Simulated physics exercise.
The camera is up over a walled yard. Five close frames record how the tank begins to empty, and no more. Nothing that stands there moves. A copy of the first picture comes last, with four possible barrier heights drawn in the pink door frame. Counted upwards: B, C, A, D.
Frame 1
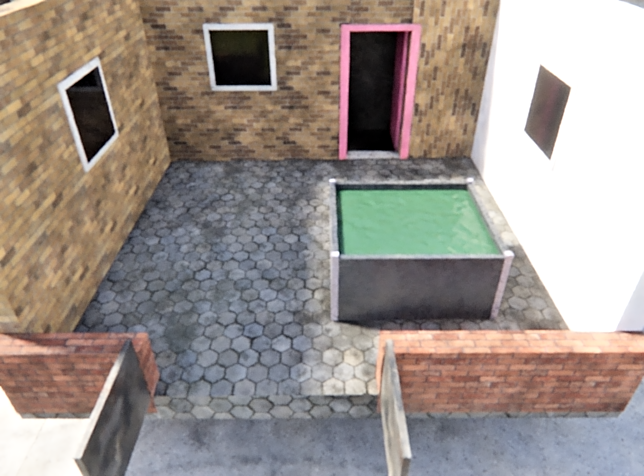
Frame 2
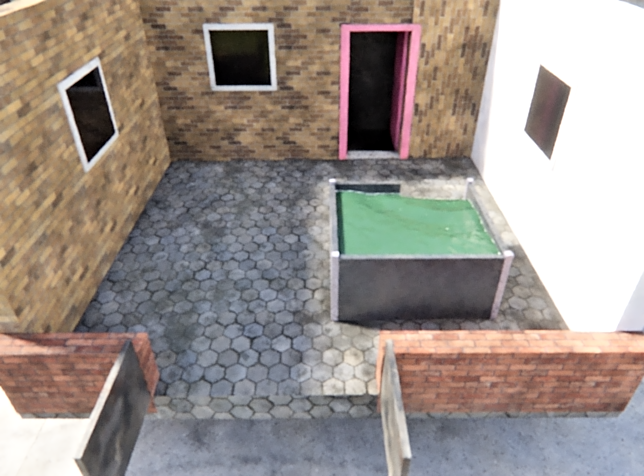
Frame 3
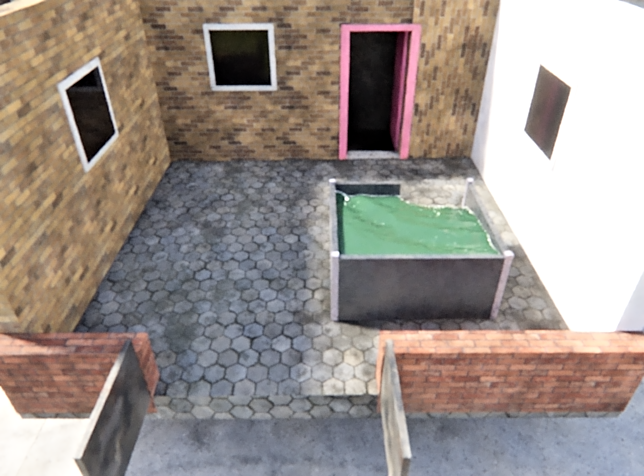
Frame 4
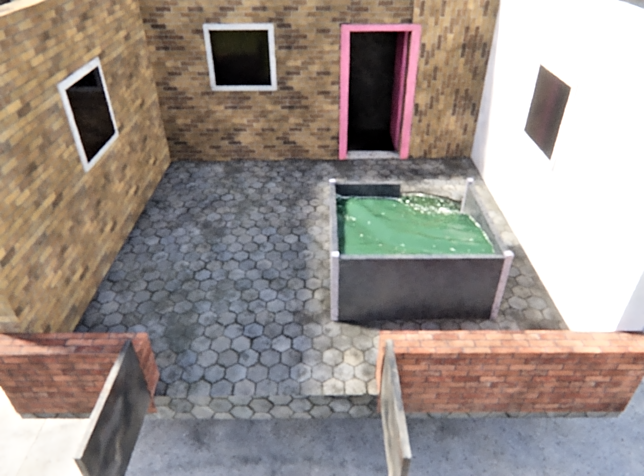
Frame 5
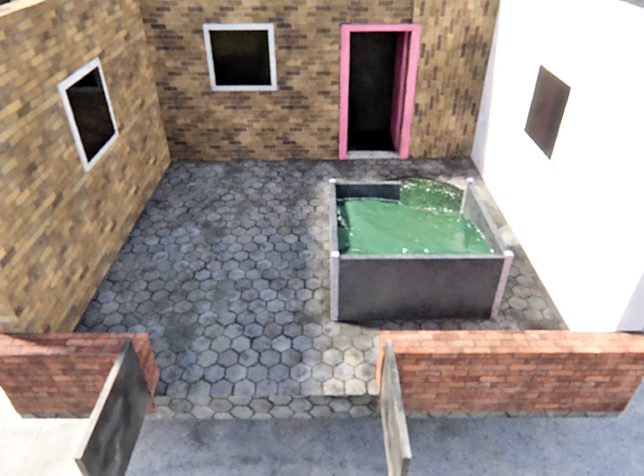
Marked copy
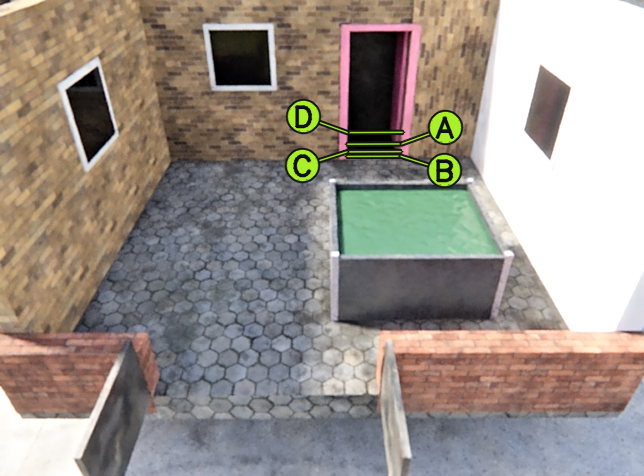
A walled yard paved with grey hexagonal stones is seen from above, with brick walls at the left and back and a white wall at the right. A pink-framed doorway stands at the back, a grey tank of green water sits right of centre, and an open gate breaks the low red wall in front. The water, flat at first, sinks unevenly and churns with white flecks, while the camera stays still.
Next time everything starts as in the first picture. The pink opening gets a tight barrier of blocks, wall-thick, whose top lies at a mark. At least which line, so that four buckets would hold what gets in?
Use line A.
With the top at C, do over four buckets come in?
Yes, that goes wrong.
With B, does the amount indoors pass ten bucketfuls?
Yes, it does.
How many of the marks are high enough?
Two of them.
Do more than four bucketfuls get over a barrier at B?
Yes, it does.
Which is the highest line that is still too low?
That would be C.
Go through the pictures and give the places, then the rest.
Water in the tank at rest, its middle at (409, 221); foot of the pink doorway at (373, 158); open gate at (263, 328), in the first frame.
Water covers 1 % of the ground, its front hidden from here, in the second frame.
Water covers 3 % of the ground, its front hidden from here, in the third frame.
Water covers 7 % of the ground, its front hidden from here, in the fourth frame.
Front seen at (422, 178), 13 % of the ground wet, in the fifth frame.
On the marked copy, A at (374, 144); B at (373, 156); C at (374, 151); D at (375, 132); from the bottom up B, C, A, D.
With A, a bucket or two gets in.
With B, dozens of bucketfuls pour in.
With C, about 14 bucketfuls get in.
With D, nothing gets over.
